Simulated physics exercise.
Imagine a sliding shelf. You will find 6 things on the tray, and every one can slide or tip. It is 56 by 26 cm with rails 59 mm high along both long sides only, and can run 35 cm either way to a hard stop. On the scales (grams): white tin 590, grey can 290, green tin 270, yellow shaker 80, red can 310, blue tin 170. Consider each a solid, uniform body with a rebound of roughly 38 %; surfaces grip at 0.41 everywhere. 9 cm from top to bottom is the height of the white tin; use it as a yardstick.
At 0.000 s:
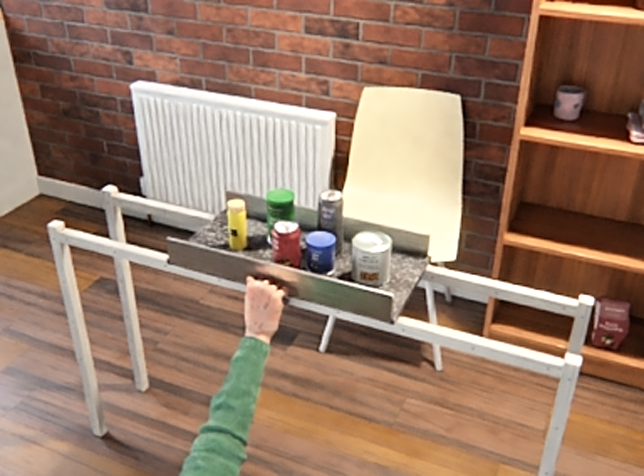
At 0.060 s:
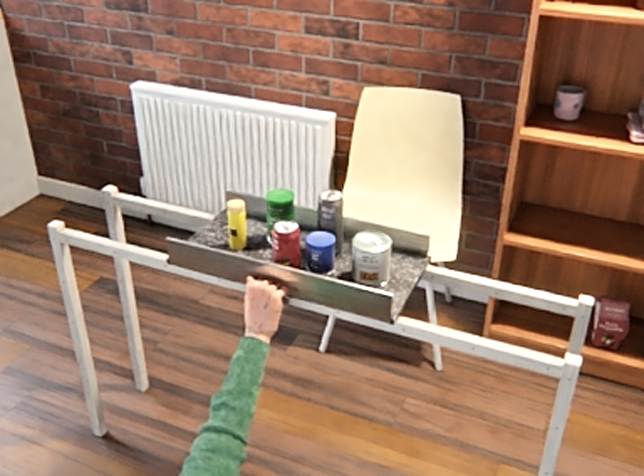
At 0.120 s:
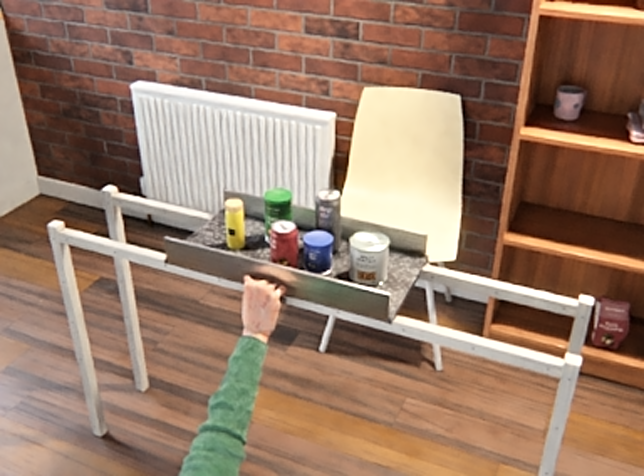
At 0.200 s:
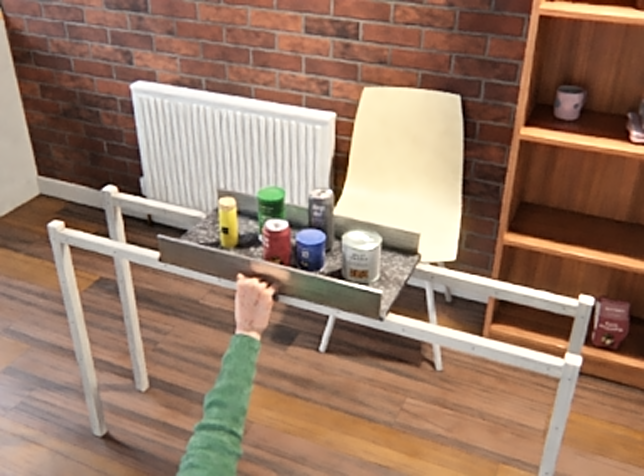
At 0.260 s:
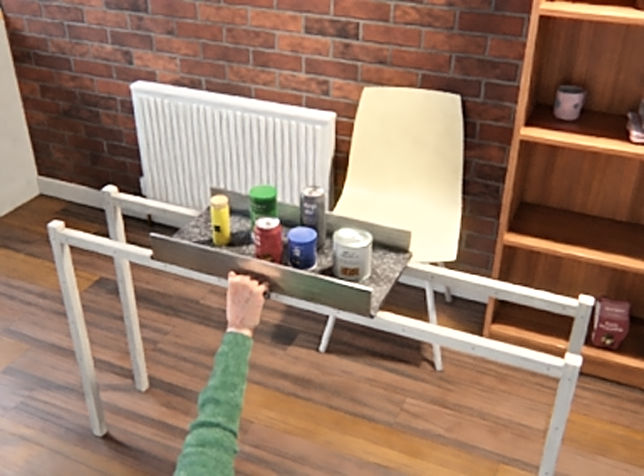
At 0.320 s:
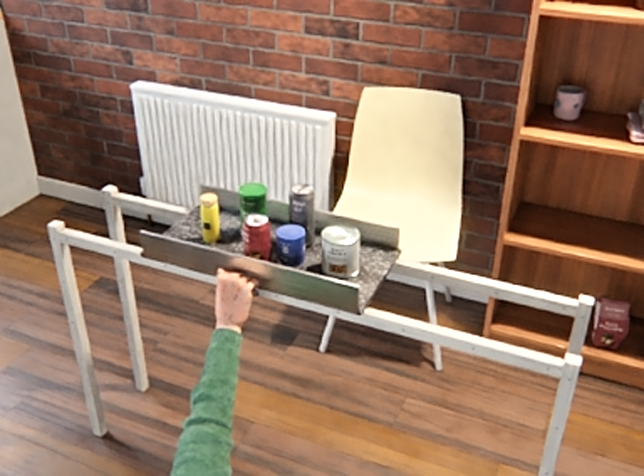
A speckled tray with raised long sides, carrying six cans and containers, sits almost still on white rails while a green-sleeved hand grips its front edge. The hand then draws it a short way left, and the yellow, green, red, grey, blue and white items ride along upright.
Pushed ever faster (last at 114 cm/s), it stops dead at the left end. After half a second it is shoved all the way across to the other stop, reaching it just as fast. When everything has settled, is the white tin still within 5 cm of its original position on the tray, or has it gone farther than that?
Essentially unmoved.
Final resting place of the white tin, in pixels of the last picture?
It settles at around (528, 296).
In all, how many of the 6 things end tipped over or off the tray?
The number here is 2.
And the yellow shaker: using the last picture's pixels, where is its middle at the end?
I'd put it at around (100, 403).
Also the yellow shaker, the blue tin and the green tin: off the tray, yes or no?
Outcome: The yellow shaker departs its support; the blue tin remains on its support; the green tin remains on its support.
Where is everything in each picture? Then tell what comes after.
Tray midway; white tin (371, 259); grey can (330, 223), in the first frame.
Tray midway; yellow shaker (237, 225); red can (287, 250), in the second frame.
Tray moved 1 cm left; blue tin (318, 253); grey can (328, 222), in the third frame.
Tray moved 2 cm left; green tin (272, 215); yellow shaker (228, 223), in the fourth frame.
Tray moved 5 cm left; red can (268, 245); blue tin (302, 250), in the fifth frame.
Tray moved 8 cm left; white tin (341, 252); grey can (302, 216), in the sixth frame.
Around 0.92 s, tray moved 35 cm left; yellow shaker now off the tray; white tin shifted 14 cm near (187, 215); grey can at 26° to upright.
Around 2.22 s, tray moved 19 cm right; white tin shifted 14 cm near (390, 263); grey can at 58° to upright; green tin shifted 17 cm.
Finally (3.6 s), off the tray, yellow shaker; on their side or leaning hard on the tray, grey can; the other 4 still in place (within 5 cm). Final places as that camera would see them, white tin near (528, 296).
